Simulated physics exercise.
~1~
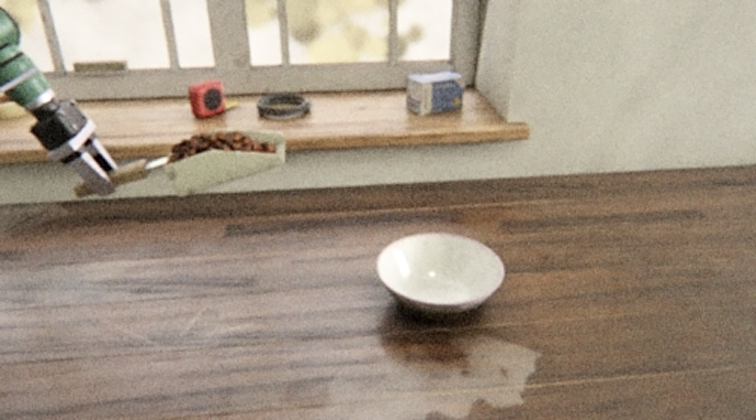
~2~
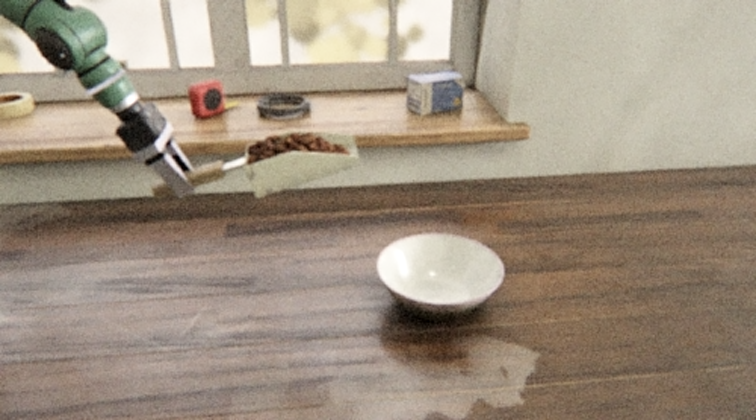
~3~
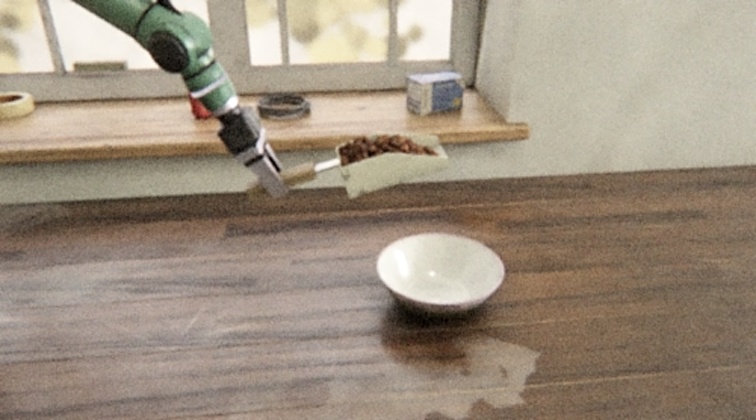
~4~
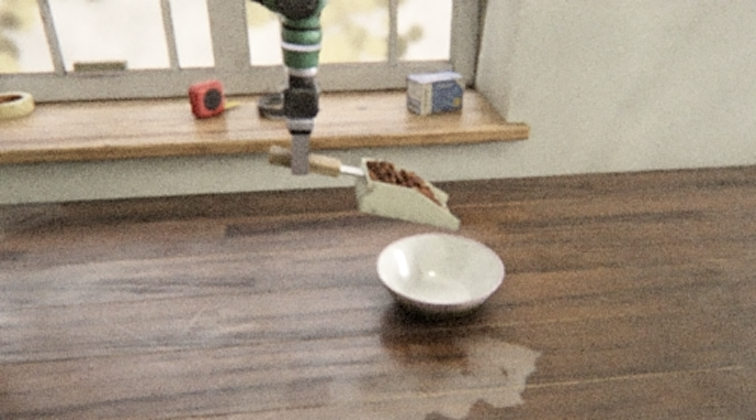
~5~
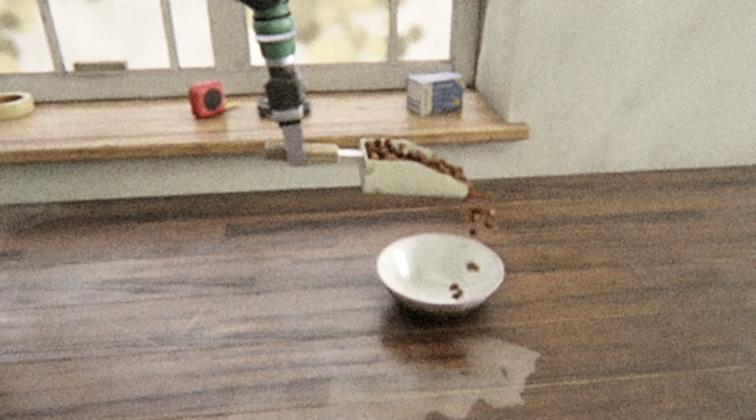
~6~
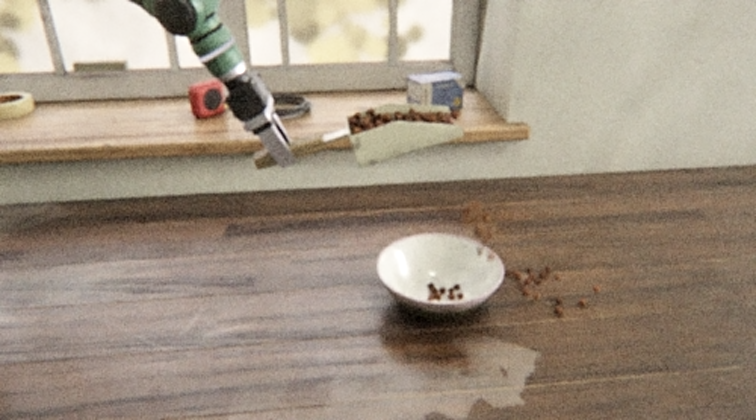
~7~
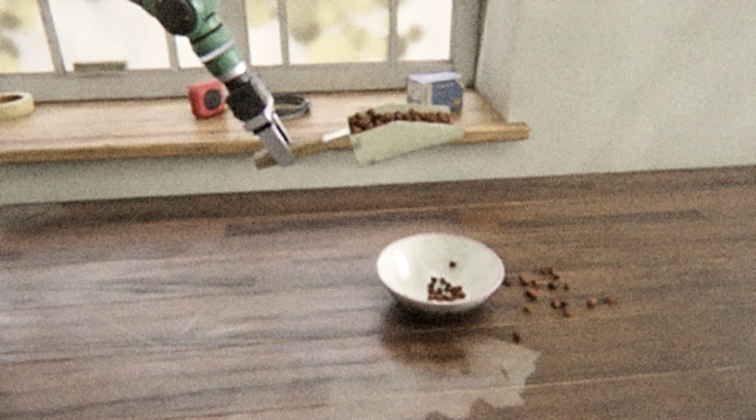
To begin with, a green and black robotic arm holds a pale scoop heaped with small reddish-brown pellets above a dark wooden table, beside a window sill. It carries the level scoop to the right, toward a white bowl. Nearing the bowl, the arm lowers the scoop and tips its front downward. The scoop then rises and begins to level out while pellets spill off its front edge, some dropping into the bowl. It draws up and tilts back as others scatter on the table to the right. Finally, the arm holds still, with most pellets remaining in the scoop.
